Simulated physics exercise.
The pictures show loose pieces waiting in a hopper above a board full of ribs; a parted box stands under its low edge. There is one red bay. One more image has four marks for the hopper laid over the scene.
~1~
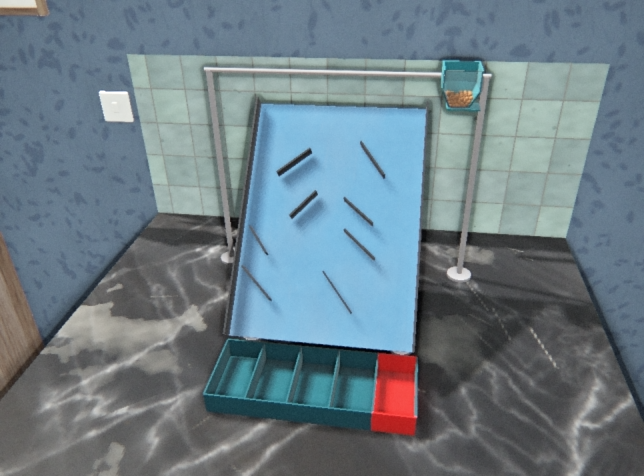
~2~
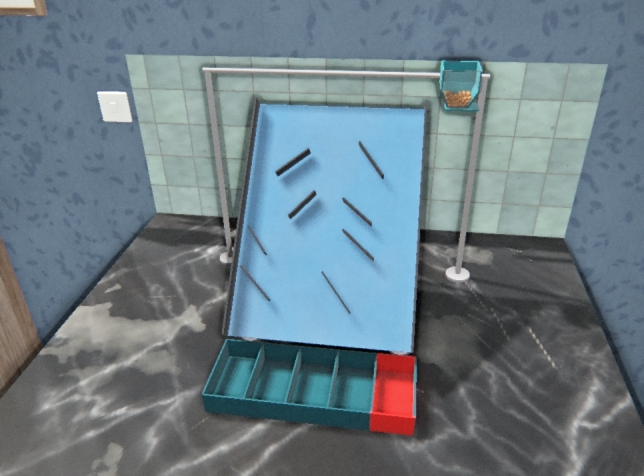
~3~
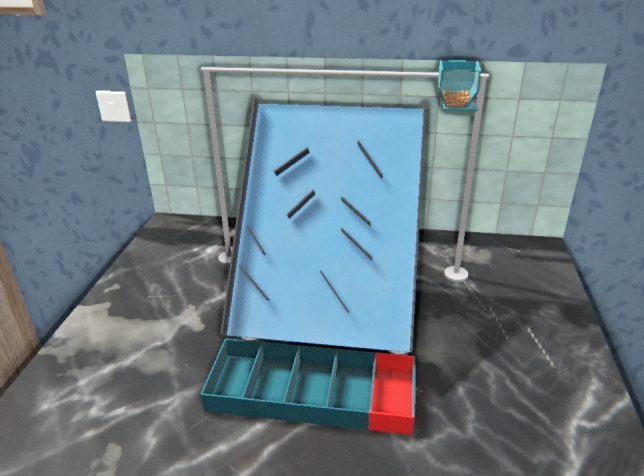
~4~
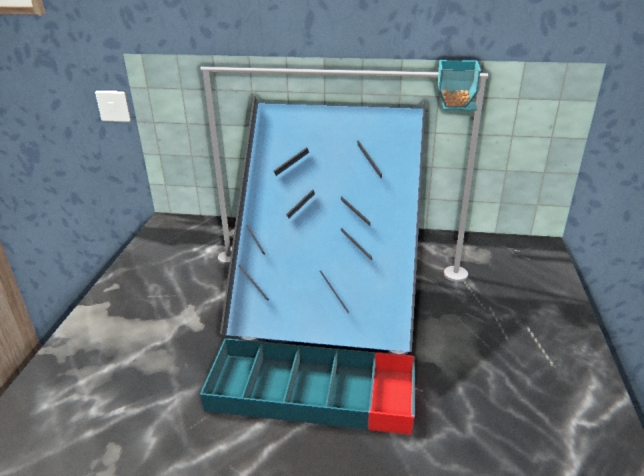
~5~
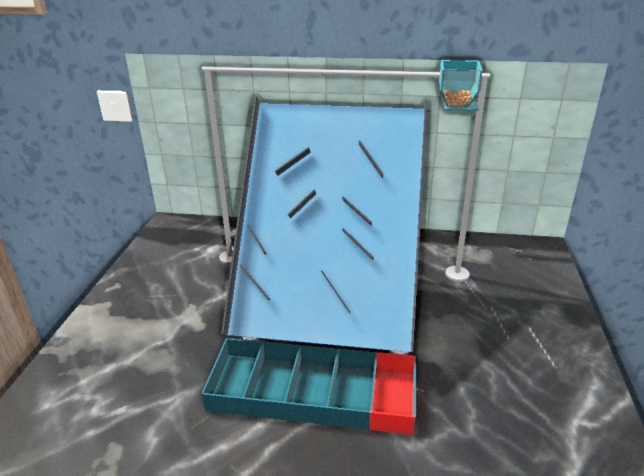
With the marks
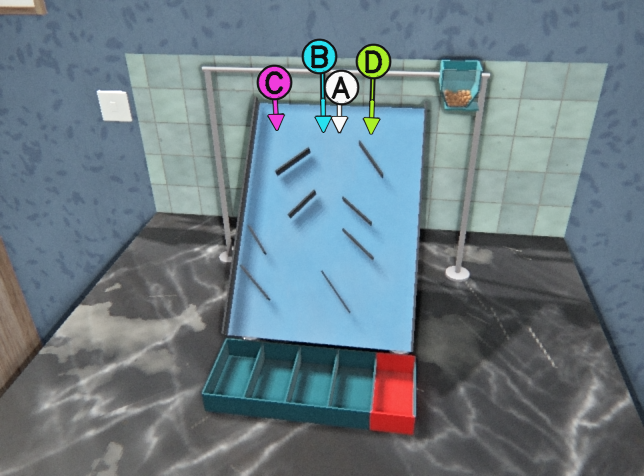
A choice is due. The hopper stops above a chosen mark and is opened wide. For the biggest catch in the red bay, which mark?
It is D.
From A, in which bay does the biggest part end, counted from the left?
It is the fifth one.
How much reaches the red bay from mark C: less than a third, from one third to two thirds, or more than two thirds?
Less than a third.
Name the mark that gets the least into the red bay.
It is C.
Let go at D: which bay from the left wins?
The fifth.
On the marked copy, mark A meets the board at (339, 126); mark B meets the board at (323, 126); mark C meets the board at (276, 124); mark D meets the board at (371, 127).
With A, roughly half in the red bay, roughly a third in other bays, about a tenth outside the box.
With B, roughly a third in the red bay, roughly two thirds in other bays, just a few outside the box.
With C, not one piece in the red bay, almost all in other bays, about a tenth held on the board, just a few outside the box.
With D, the larger part in the red bay, about a tenth in other bays, about a tenth outside the box.
